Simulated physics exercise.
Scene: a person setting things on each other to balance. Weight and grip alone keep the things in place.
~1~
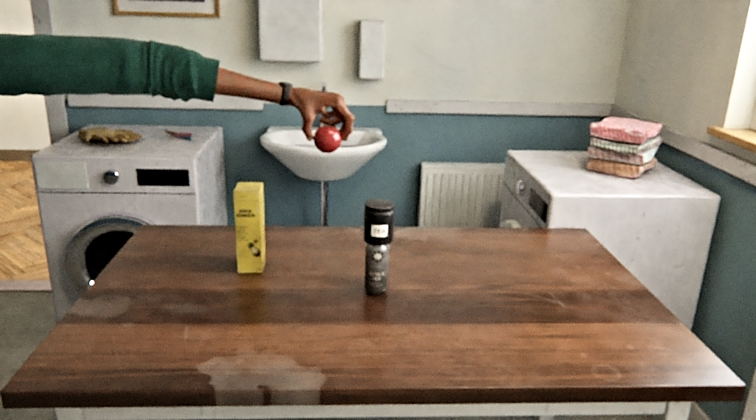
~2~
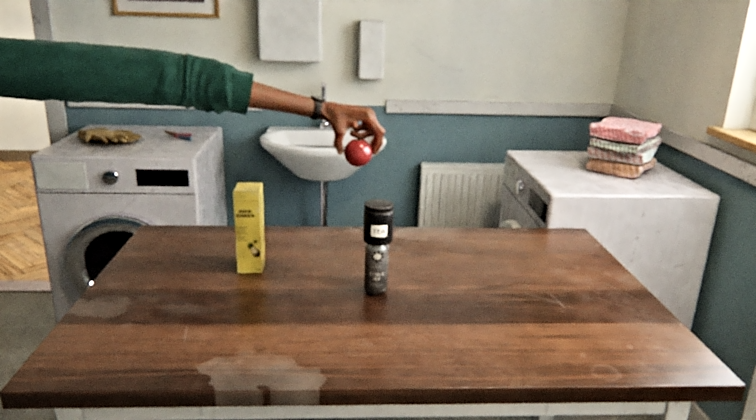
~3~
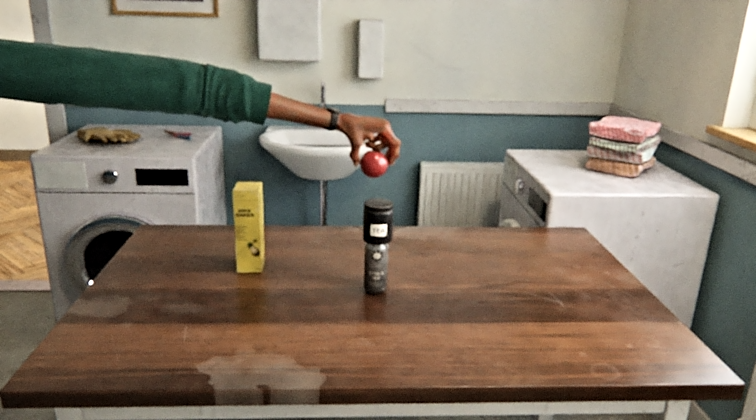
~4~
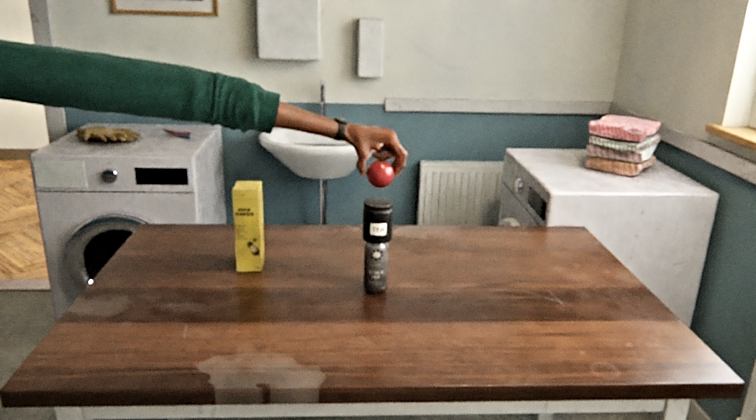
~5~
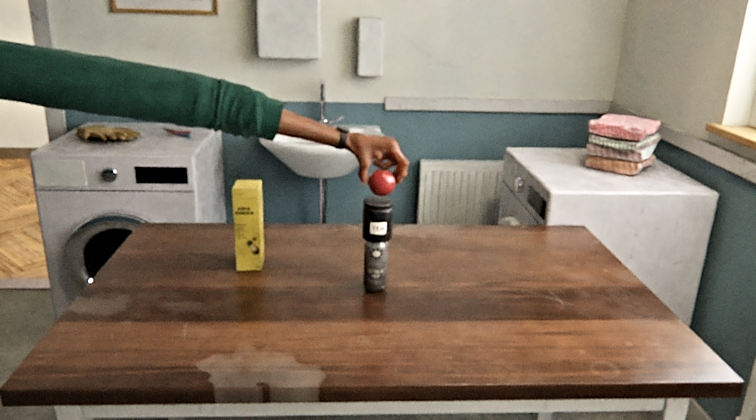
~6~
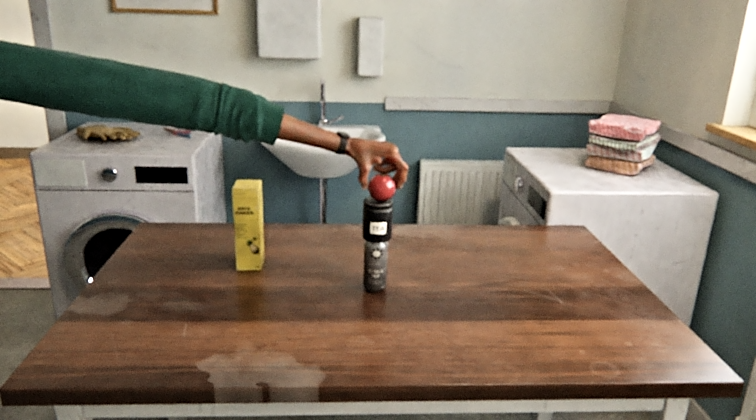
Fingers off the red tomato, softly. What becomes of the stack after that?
The pile rests steadily.
Then, 0.40 s past the last view, nothing moves.
Then, 1.20 s past the last view, red tomato resting near (382, 188).
Finally, all 4 still in place. Final places as the last picture's camera would see them, red tomato near (382, 188). The pile holds.
